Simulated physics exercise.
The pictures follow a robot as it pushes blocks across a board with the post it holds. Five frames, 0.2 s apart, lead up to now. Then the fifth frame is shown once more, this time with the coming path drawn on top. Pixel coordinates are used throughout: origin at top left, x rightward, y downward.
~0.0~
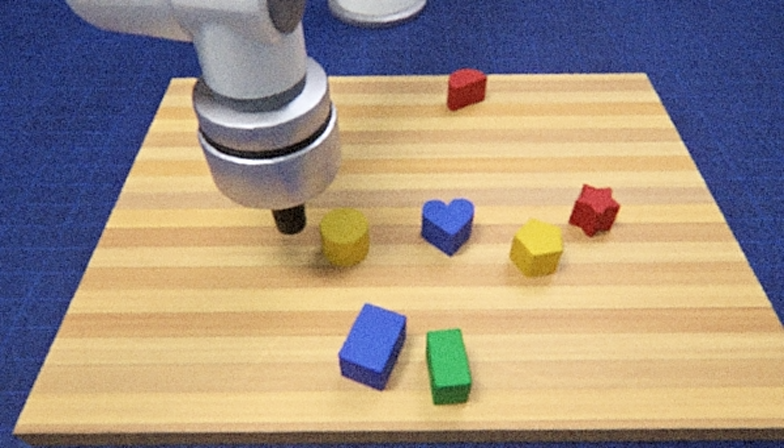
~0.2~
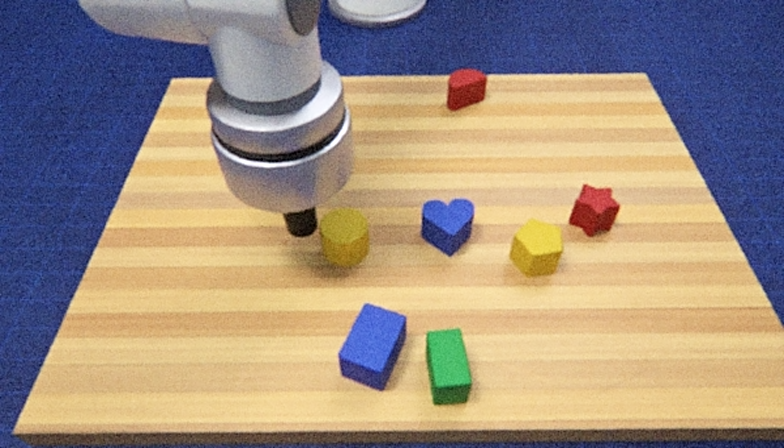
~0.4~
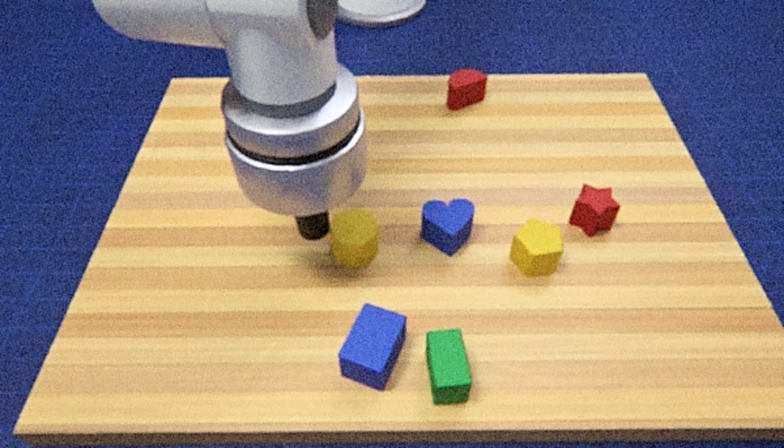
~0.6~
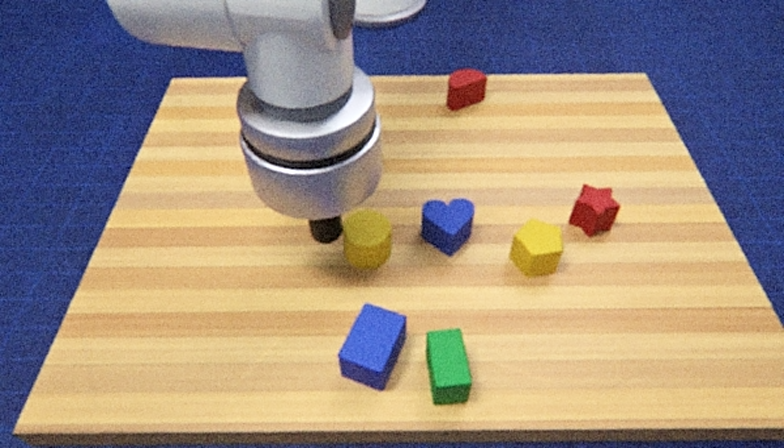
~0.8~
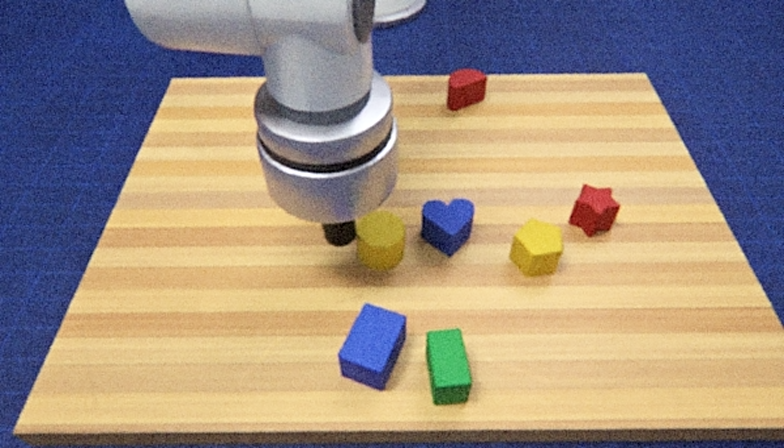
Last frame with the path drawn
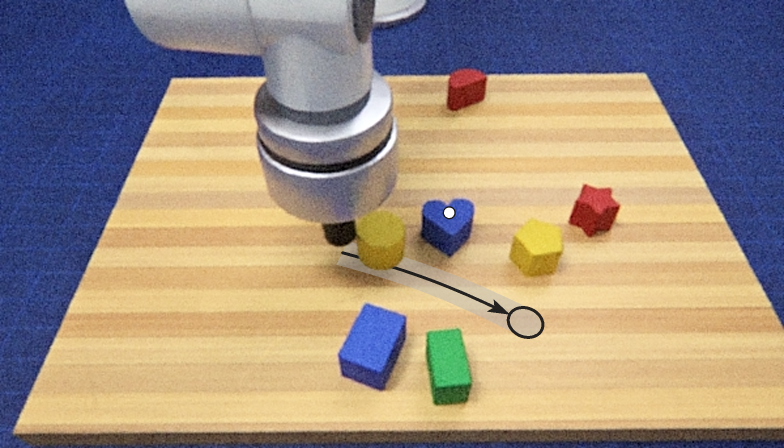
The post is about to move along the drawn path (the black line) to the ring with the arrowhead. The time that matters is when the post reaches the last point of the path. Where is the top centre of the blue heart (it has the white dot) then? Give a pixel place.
It is going to be at (469, 199).
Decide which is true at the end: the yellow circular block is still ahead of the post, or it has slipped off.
The block lies off to the side or behind.
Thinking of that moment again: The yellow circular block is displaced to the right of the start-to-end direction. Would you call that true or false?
That statement is not accurate.
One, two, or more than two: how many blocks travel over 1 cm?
Moved: Exactly two.
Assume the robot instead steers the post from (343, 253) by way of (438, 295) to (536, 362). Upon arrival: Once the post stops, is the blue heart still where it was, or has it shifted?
Here the blue heart moves off its spot.
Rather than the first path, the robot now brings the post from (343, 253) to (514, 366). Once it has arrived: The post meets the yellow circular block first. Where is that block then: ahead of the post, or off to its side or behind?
As far as I can tell, the yellow circular block has dropped away to the side or behind.
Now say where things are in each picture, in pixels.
Lower end of the post at (292, 224), tops of blocks, yellow circular block at (344, 224), blue heart at (449, 213), yellow five-sided block at (541, 236), in the first frame.
Post at (303, 227), blocks as before, in the second frame.
Post at (314, 230), yellow circular block at (353, 226), in the third frame.
Post at (327, 233), yellow circular block at (367, 227), in the fourth frame.
Post at (340, 236), yellow circular block at (381, 228), blue heart at (449, 213), yellow five-sided block at (541, 236), in the fifth frame.
The drawn path runs from (343, 253) through (402, 270) and (462, 293) to (526, 322); the dot is on the blue heart.
On the path given first. One third of the way, post at (403, 254); yellow circular block at (434, 227); blue heart at (464, 204), turned 15° clockwise.
Two thirds of the way, post at (466, 277); yellow circular block at (448, 228); blue heart at (469, 199).
At the end, post at (531, 306); yellow circular block at (448, 228); blue heart at (469, 199); yellow five-sided block not moved.
